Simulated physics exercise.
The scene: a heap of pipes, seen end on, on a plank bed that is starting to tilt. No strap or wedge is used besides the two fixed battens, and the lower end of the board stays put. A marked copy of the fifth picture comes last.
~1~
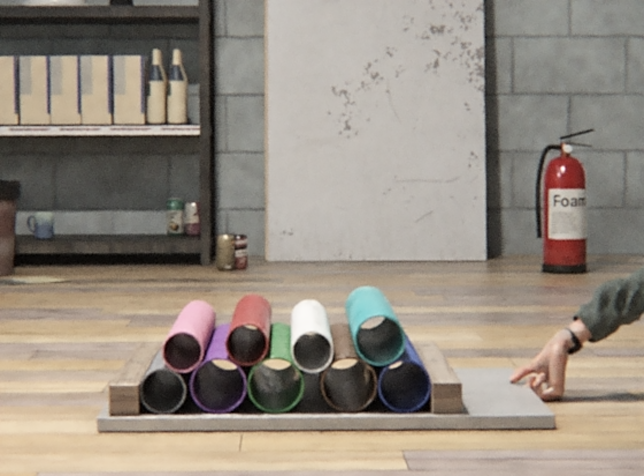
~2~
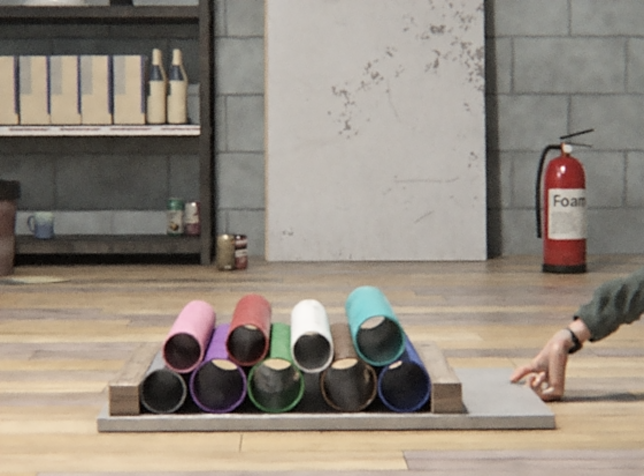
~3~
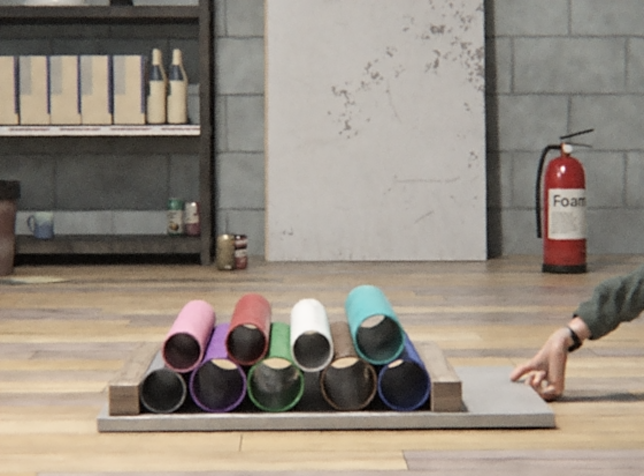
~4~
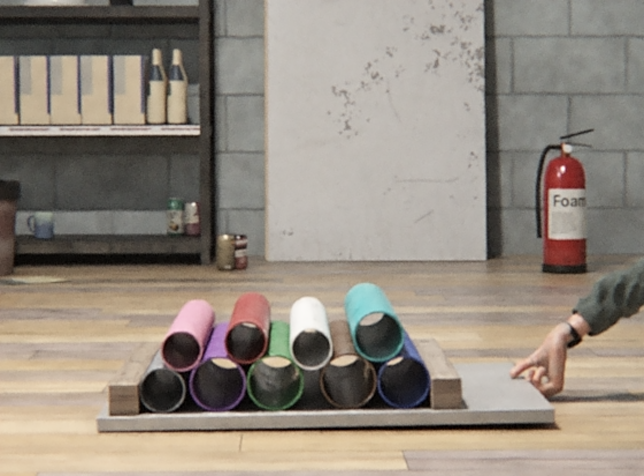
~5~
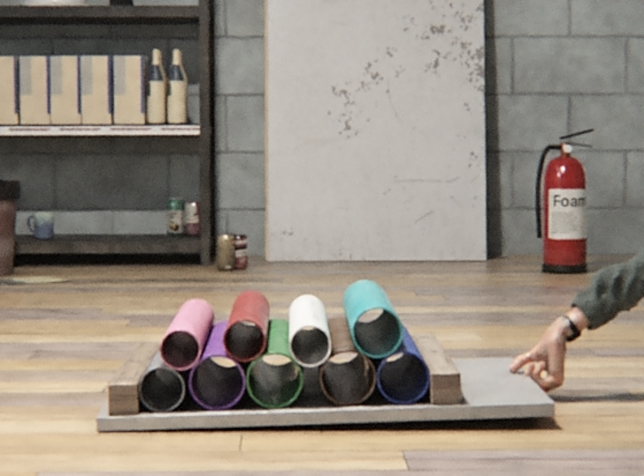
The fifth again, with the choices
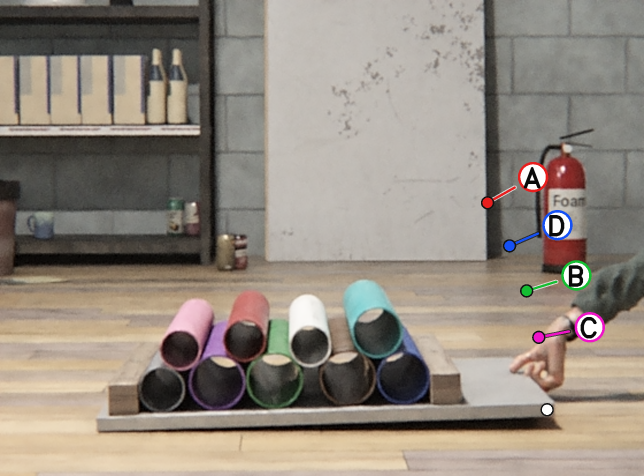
A hand in a dark green sleeve rests at the right end of a grey board on a wooden floor, seen end on from a low, still viewpoint. Pink, red, white and turquoise pipes lie above a row of grey, purple, green, brown and blue ones between wooden blocks, before shelves and a red extinguisher. The hand lifts the board's right end very slightly, and the pipes barely shift.
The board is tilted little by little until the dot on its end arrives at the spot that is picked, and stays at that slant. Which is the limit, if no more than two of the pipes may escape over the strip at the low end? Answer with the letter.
Up to A.
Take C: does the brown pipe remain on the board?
Yes, with C.
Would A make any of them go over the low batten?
At A: Yes.
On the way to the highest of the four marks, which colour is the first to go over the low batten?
The pink one.
On the marked copy, A at (488, 203); B at (527, 291); C at (539, 338); D at (510, 246); the white dot at (547, 410).
Taking A. A third of the way, board at 17°.
Two thirds of the way, board at 29°.
When it is over, board at 29°, one over the low batten (pink).
As for the rest, B none over the low batten; C none over the low batten; D one over the low batten (pink).
